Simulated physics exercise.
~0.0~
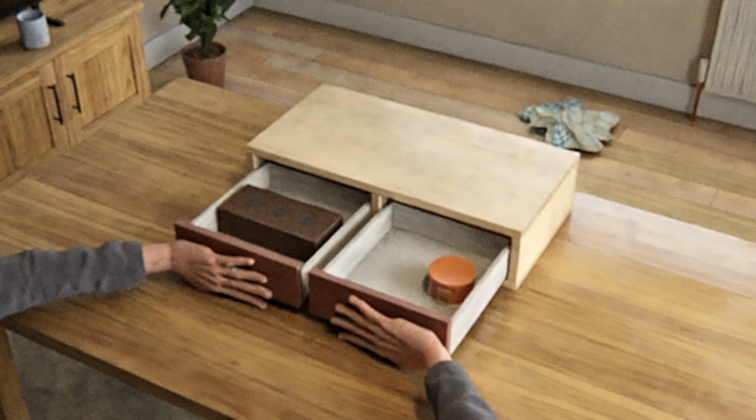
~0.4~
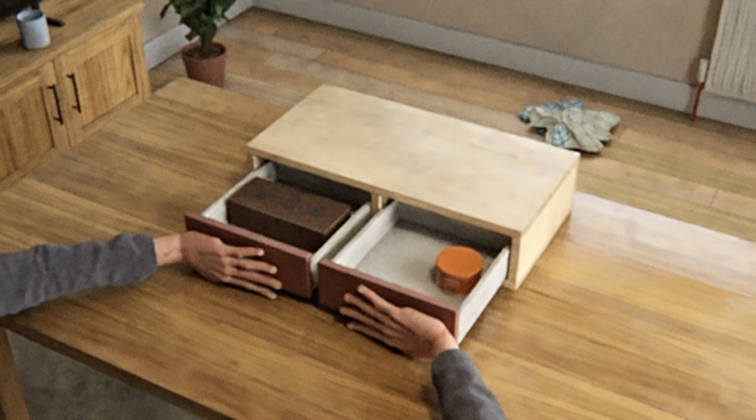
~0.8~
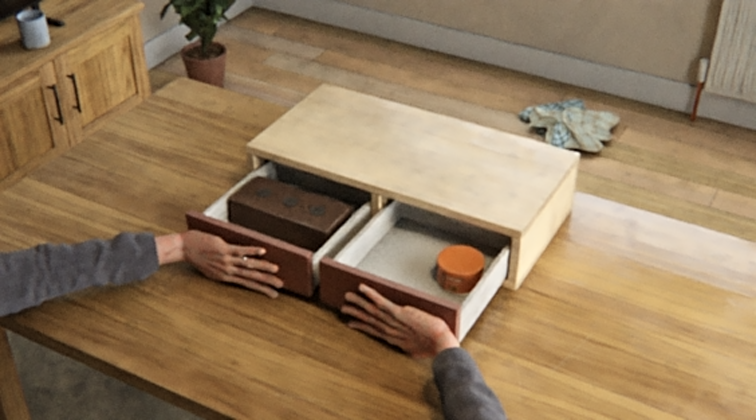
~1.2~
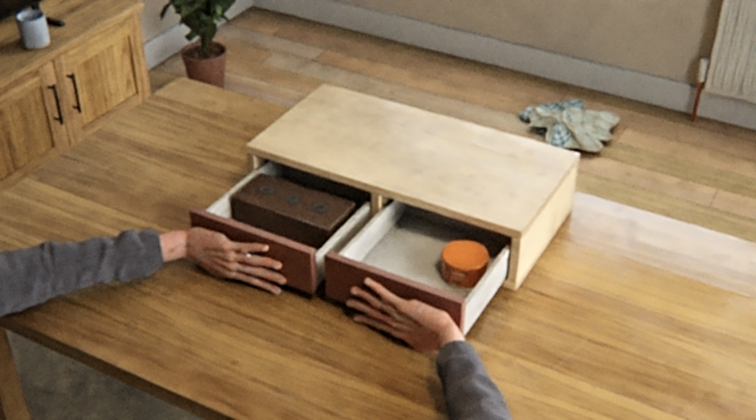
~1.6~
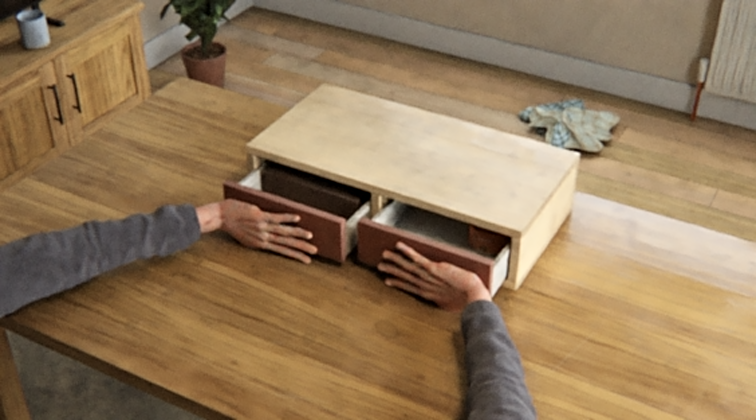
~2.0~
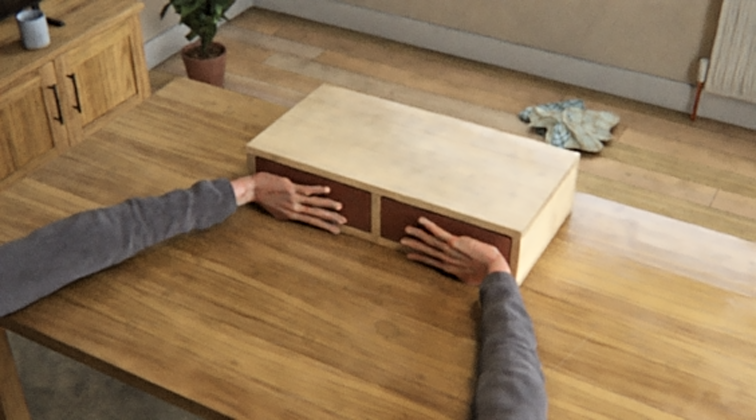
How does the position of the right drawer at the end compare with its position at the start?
At the start the right drawer is pulled out of the chest with the orange tin showing inside. By the end it has moved back, up and to the right, and is fully closed.
